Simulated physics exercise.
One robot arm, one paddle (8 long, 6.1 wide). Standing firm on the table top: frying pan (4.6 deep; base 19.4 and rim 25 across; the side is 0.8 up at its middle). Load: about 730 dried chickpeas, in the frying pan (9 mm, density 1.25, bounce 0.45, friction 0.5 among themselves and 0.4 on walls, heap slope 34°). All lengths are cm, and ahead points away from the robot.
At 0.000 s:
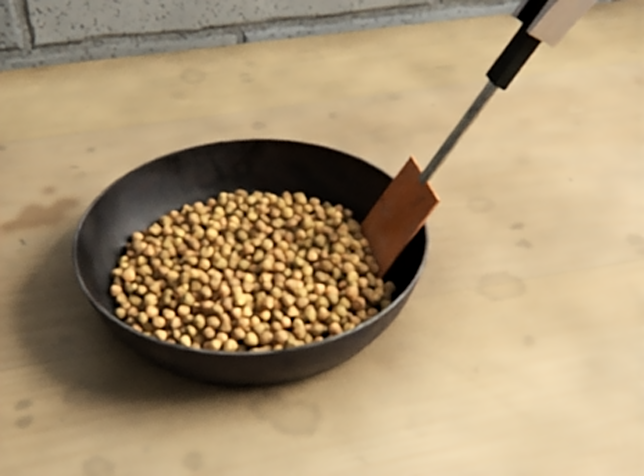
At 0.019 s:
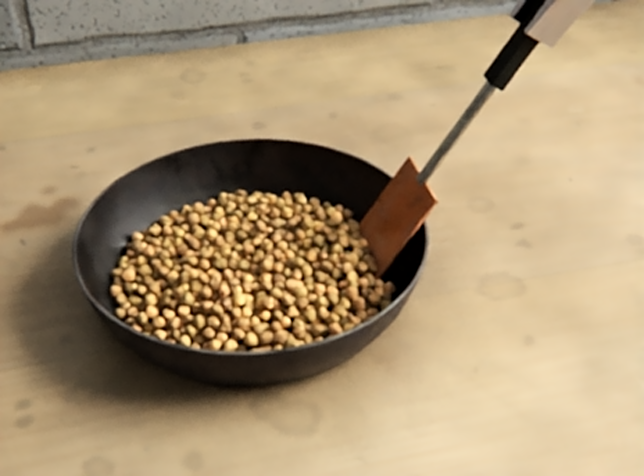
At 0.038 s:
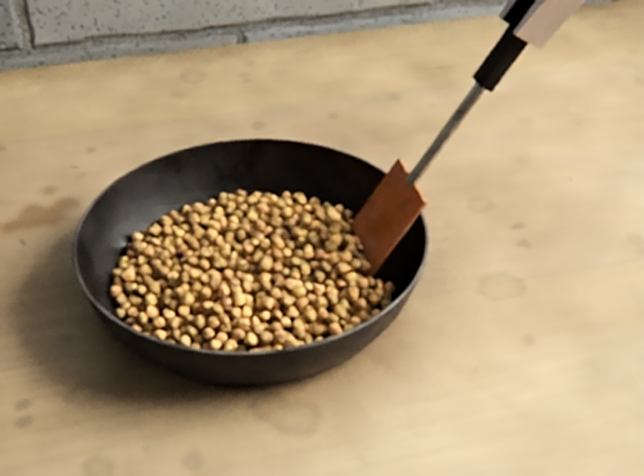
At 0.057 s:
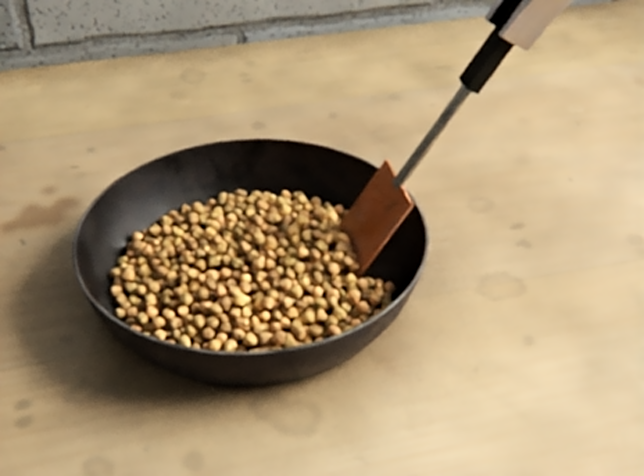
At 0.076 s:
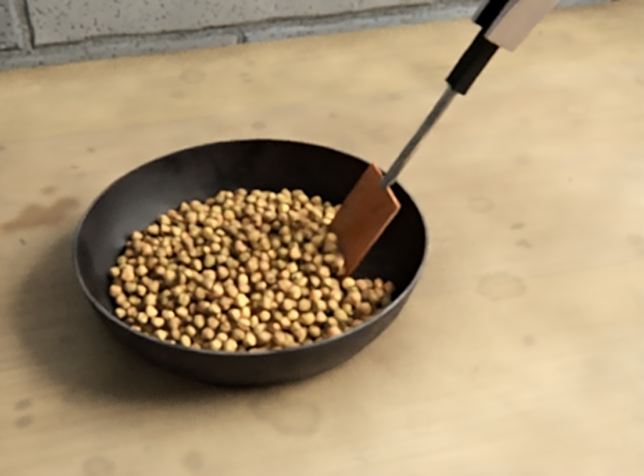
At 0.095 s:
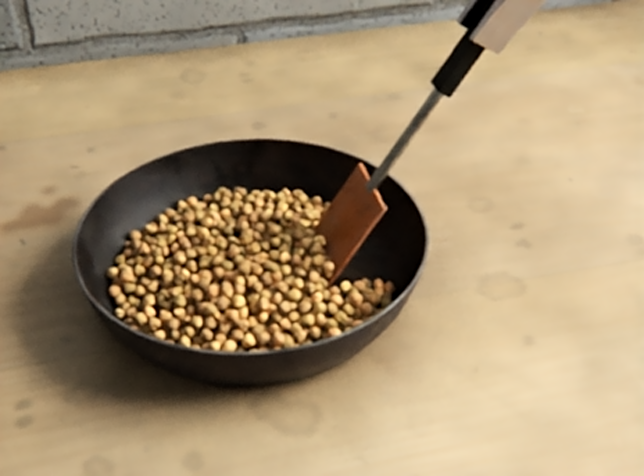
The video shows a black frying pan of dried chickpeas on a table top, with a robot arm's reddish-brown paddle at the right side. The paddle moves a short way left, pushing the nearby chickpeas and exposing some pan behind it.
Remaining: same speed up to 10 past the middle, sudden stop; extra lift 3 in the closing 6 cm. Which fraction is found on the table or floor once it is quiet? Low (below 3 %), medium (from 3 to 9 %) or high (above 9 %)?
A medium share, from 3 to 9 %, ends on the table or floor.
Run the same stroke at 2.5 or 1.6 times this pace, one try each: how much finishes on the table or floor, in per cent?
Some 15 and 15 per cent.
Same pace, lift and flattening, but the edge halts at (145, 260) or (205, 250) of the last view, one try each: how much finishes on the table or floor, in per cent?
About 0 and 0 per cent.
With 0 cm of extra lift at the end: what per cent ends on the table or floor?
Some 5 per cent.
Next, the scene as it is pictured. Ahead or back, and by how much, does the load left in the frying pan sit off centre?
Roughly 3.5 cm ahead.
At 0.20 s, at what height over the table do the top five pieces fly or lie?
Some 3 cm.
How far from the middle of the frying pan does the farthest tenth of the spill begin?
About 25 cm.
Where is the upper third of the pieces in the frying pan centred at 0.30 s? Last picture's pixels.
Near (147, 273).
By 0.20 s, sloping 57°, highest piece 3 above the table; 728 in the frying pan.
By 0.30 s, sloping 57°, highest piece 4 above the table; 728 in the frying pan.
By 0.55 s, sloping 57°, highest piece 5 above the table; 688 in the frying pan, 37 on the table or floor, 3 on the blade or in flight.
By 1.60 s, sloping 57°, highest piece 5 above the table; 688 in the frying pan, 40 on the table or floor.
Final count, 688 in the frying pan, 40 on the table or floor. That is 5 % on the table or floor.
